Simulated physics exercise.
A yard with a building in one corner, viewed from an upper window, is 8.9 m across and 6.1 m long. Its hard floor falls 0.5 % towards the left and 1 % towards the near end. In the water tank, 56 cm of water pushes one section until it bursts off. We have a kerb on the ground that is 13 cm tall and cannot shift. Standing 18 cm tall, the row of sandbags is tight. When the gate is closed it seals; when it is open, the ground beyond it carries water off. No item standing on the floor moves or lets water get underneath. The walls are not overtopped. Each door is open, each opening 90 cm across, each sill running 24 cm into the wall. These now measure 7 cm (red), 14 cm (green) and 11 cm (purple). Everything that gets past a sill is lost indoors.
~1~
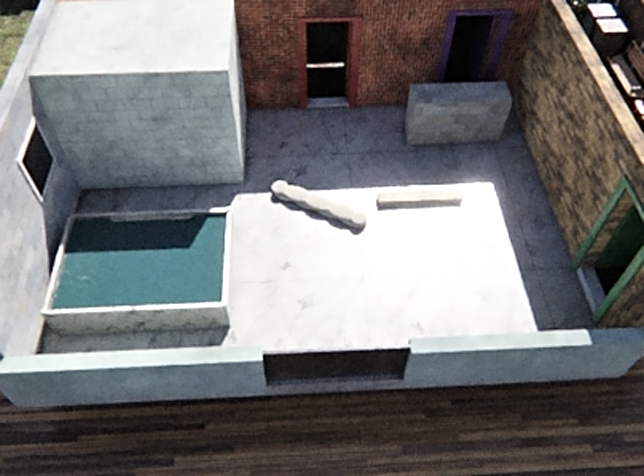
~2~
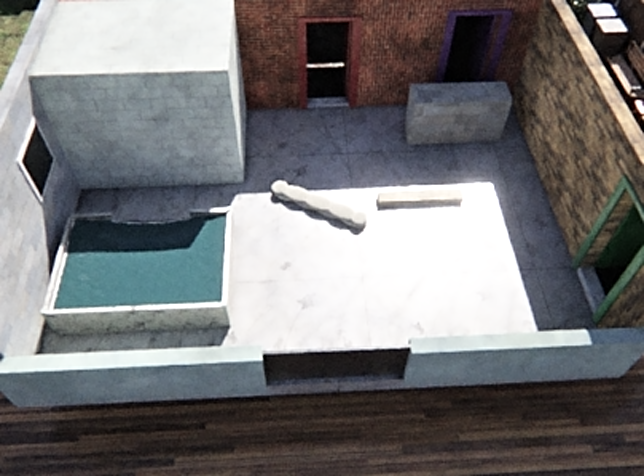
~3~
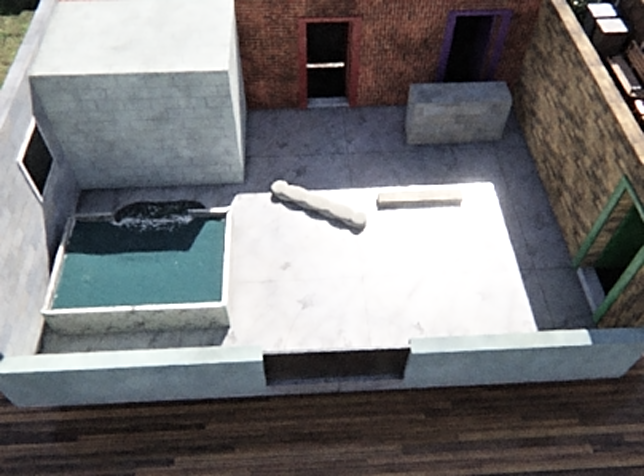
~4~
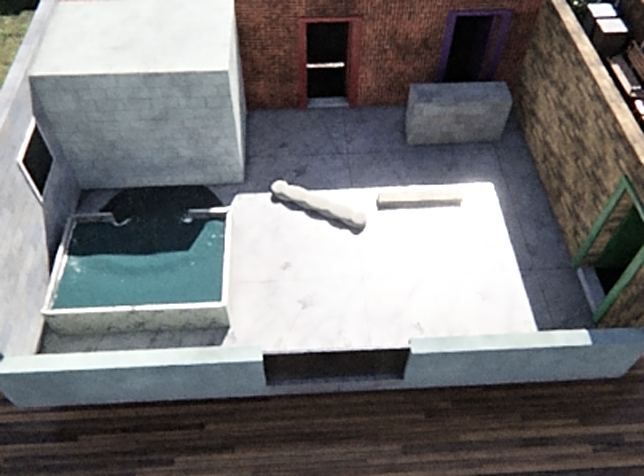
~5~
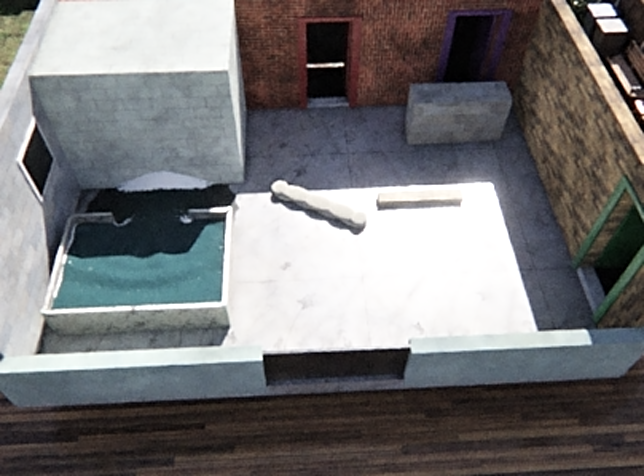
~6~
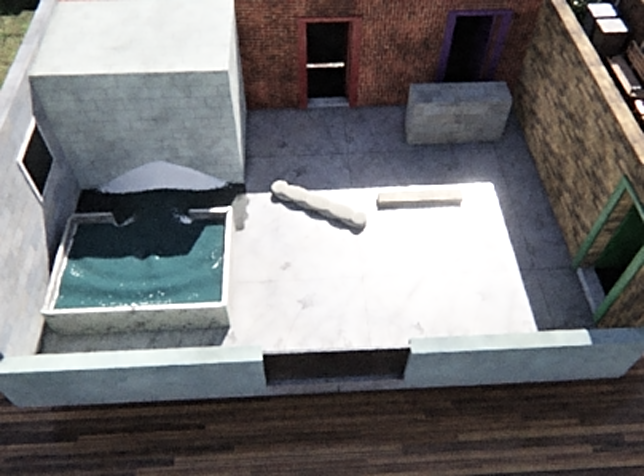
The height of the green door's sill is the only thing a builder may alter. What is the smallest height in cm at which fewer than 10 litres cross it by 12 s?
About 9 cm.
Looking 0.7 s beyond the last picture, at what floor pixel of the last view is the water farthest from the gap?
(297, 173).
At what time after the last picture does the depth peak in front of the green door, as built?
Peak: Close to 7.0 s.
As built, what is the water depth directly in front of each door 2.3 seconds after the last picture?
Red door 3 cm, green door 0 cm, purple door 0 cm.
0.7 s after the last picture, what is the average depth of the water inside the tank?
On average, around 40 cm.
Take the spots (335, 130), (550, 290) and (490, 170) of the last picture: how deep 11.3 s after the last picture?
Depths of roughly 3 cm, 7 cm and 7 cm, in that order.
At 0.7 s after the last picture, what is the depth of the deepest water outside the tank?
I'd put it near 46 cm.
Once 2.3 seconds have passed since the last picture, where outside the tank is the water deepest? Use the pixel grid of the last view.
About (32, 383).
Then, 0.7 s after the last picture water covers 10 % of the floor, deepest (46 cm) near (80, 195); it has not reached the green door.
Then, 2.3 s after the last picture water covers 40 % of the floor, deepest (42 cm) near (32, 383); it has not reached the green door.
Then, 11.3 s after the last picture water covers 95 % of the floor, deepest (13 cm) near (32, 383); 7 cm at the green door, 0 litres in over its 14 cm sill.
At the green door as built, the water peaked near 12 cm, 7.1 s after the last picture.
Run again over the same 12 s with other heights there, 32 litres in over 7 cm, 5 litres over 10 cm. The limit of 10 litres is kept from about 9 cm up.
